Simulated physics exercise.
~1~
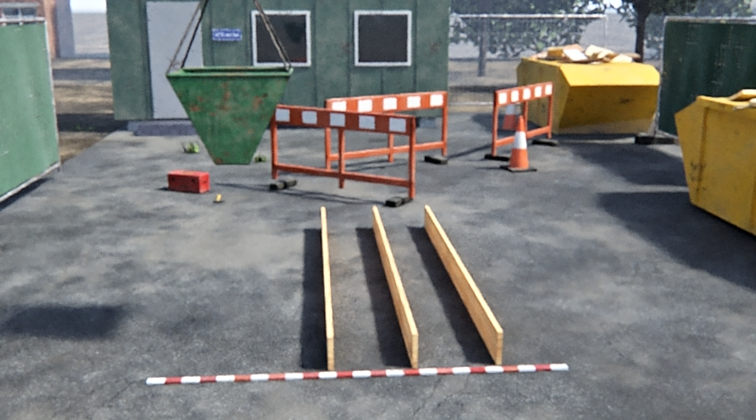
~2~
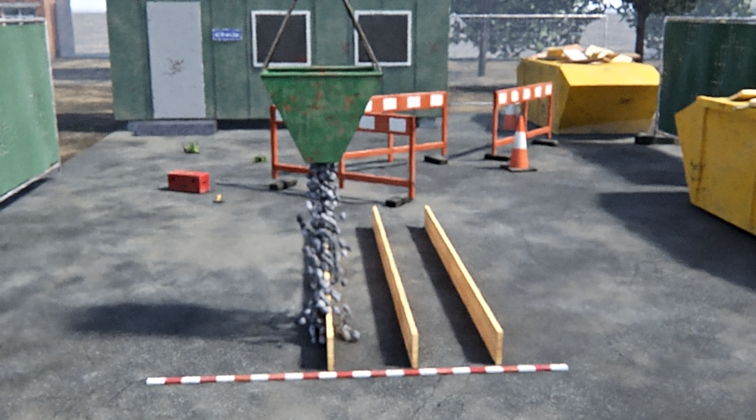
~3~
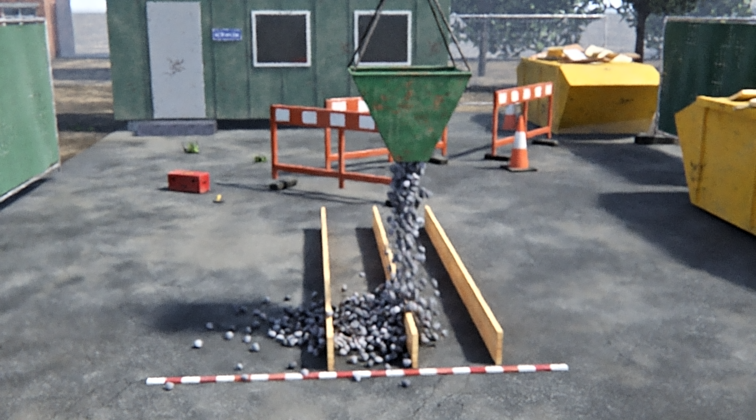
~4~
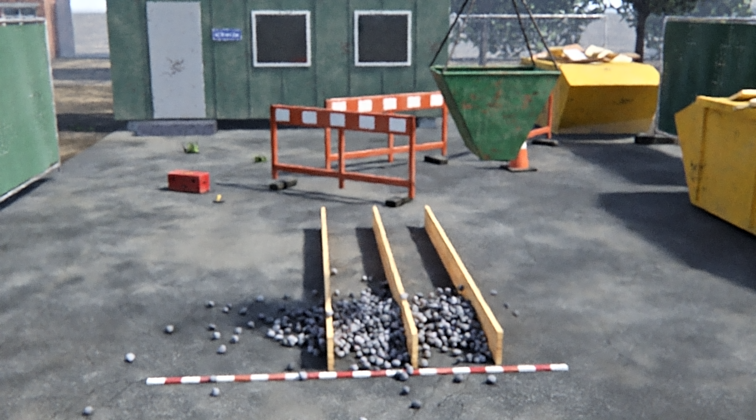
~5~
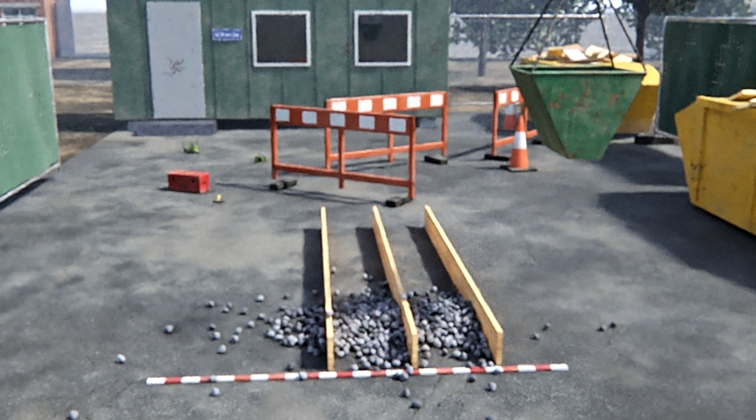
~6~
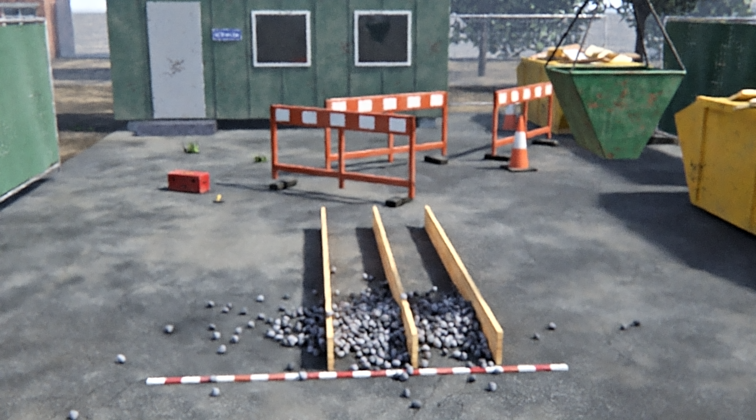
The video shows a green skip gliding right above a paved yard, pouring grey cobbles between three wooden planks until it is empty. Most stones settle in the left bay, fewer in the right, with some scattered outside, as the skip continues right and hangs near yellow containers.
